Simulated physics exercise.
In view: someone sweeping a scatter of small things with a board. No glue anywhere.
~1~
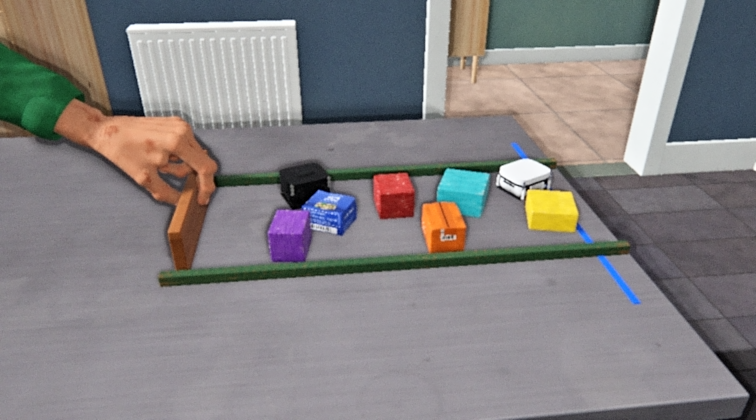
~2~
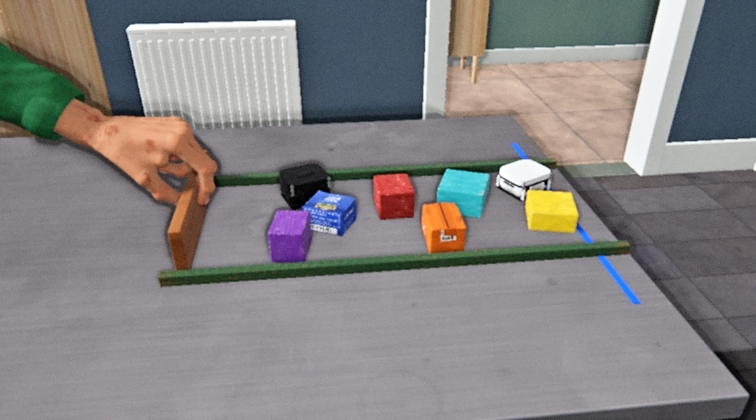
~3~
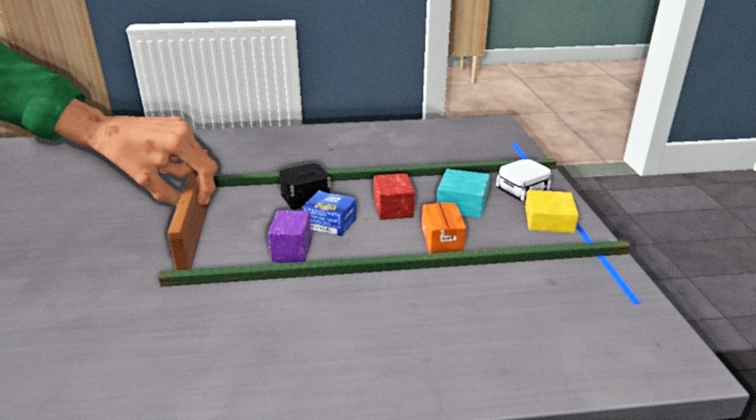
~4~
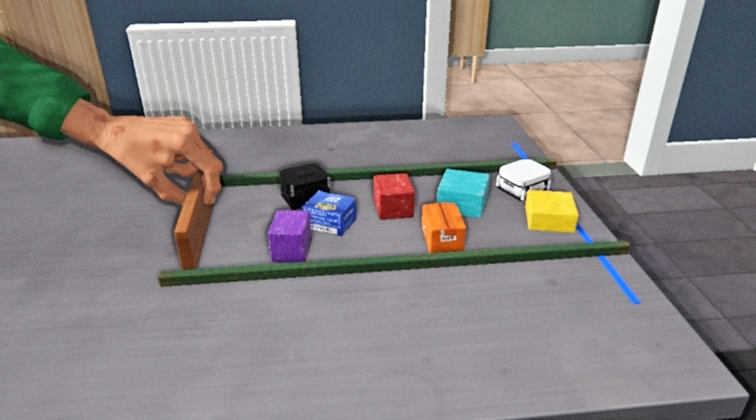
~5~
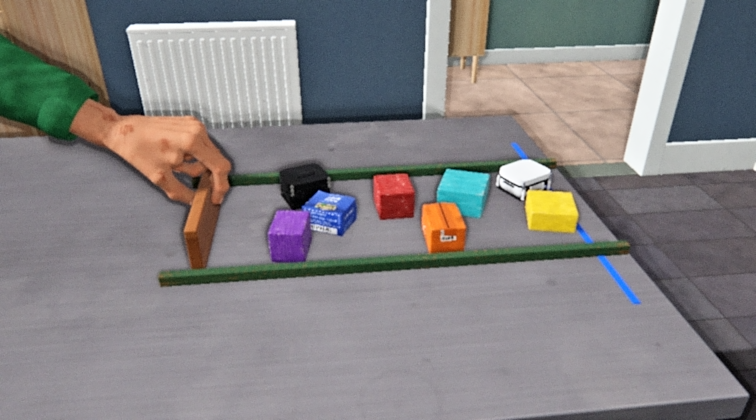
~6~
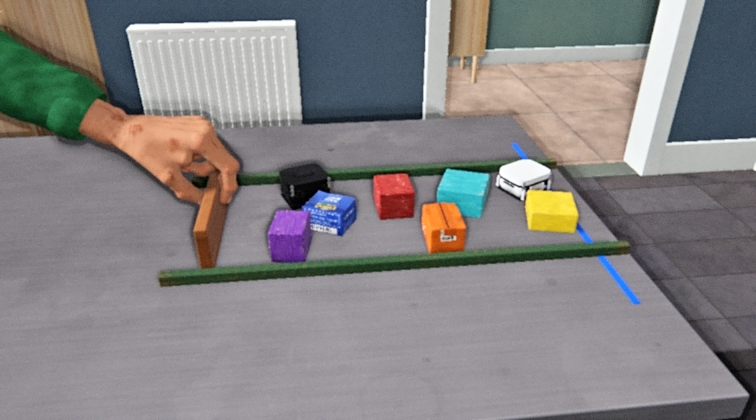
On a gray tabletop, a hand slides a wooden board slightly right toward scattered colorful blocks.
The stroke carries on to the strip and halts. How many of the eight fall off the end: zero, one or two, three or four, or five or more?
In the end the number that fall off is five or more.
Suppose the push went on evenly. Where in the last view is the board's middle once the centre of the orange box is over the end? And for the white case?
At (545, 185) for the orange box; at (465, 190) for the white case.
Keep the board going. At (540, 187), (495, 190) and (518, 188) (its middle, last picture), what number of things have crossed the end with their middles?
Place by place, 4, 2 and 3.
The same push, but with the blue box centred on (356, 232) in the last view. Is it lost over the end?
Then it drops off.
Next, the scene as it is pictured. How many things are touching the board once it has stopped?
In contact: 3.
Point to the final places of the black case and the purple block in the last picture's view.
About (567, 174), and the other about (598, 216).
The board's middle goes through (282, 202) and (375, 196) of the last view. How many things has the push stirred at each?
By then 2, and 5.
A little later, none off yet; yellow block at rest near (551, 211); white case at rest near (524, 180); turquoise block moving near (470, 193).
When it is over, the number that fall off is five or more; down, red block, orange box, turquoise block, white case and yellow block.
